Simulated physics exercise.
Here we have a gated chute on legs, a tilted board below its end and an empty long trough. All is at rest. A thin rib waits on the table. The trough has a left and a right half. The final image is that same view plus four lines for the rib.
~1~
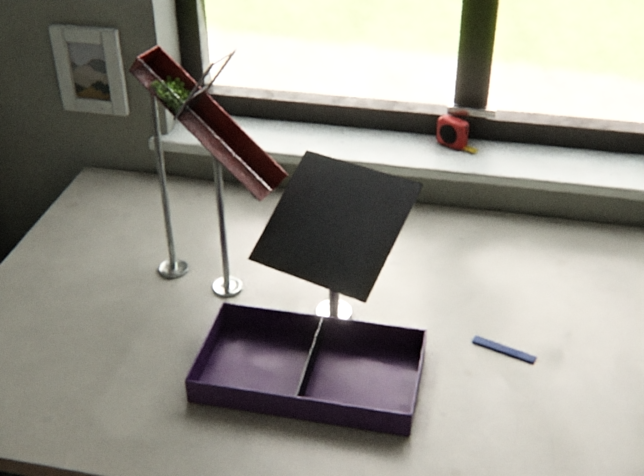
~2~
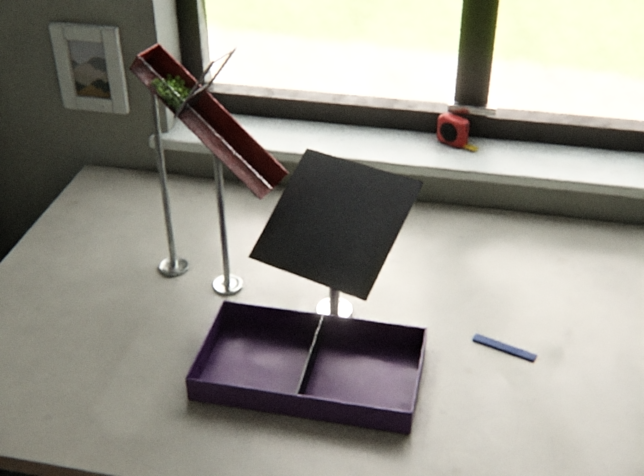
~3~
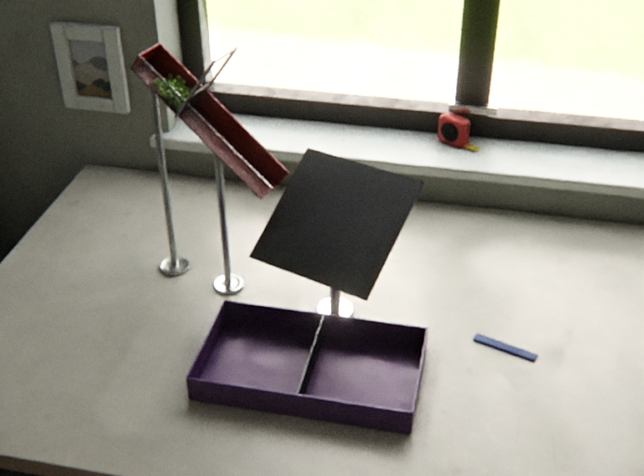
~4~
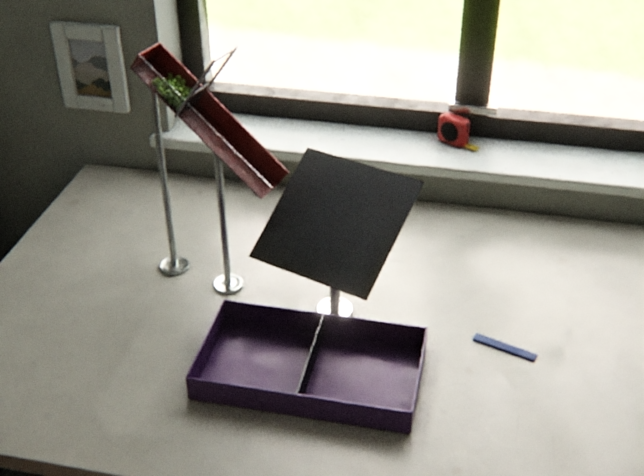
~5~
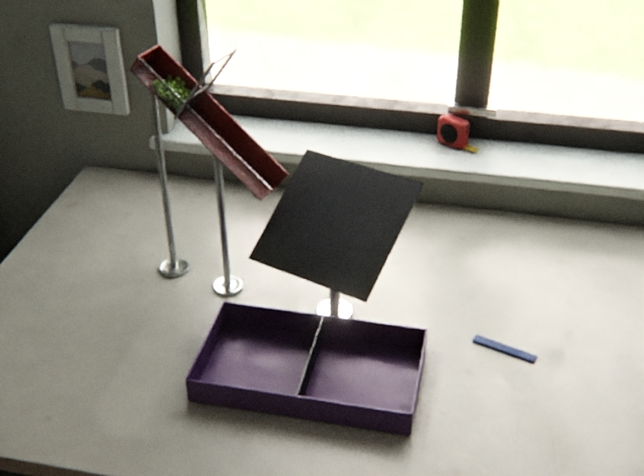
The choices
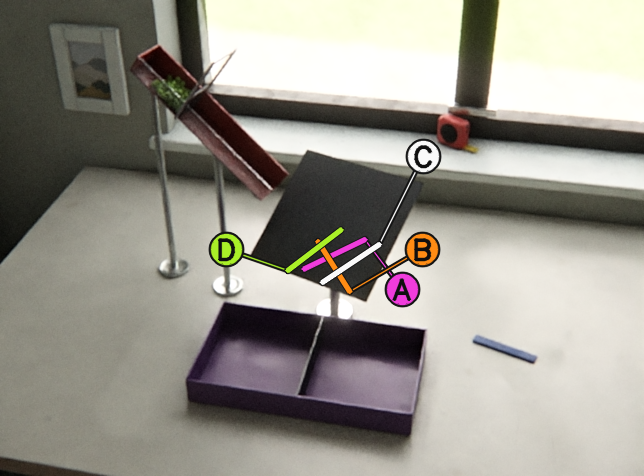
Small green pieces resting behind a gate in a sloping red chute, above a tilted black board and an empty purple tray, nothing moving.
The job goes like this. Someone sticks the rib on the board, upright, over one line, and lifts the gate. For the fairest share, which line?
B is best.
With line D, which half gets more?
Left.
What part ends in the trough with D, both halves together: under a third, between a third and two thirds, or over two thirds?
It is over two thirds.
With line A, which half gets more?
Left.
On the marked copy, line A from (364, 239) to (304, 269); line B from (318, 241) to (349, 291); line C from (379, 244) to (322, 282); line D from (341, 229) to (287, 270).
With A, of what is caught, almost all in the left half, just a few in the right.
With B, of what is caught, roughly half in the left half, roughly half in the right.
With C, of what is caught, almost all in the left half, about a tenth in the right.
With D, of what is caught, almost all in the left half, about a tenth in the right.
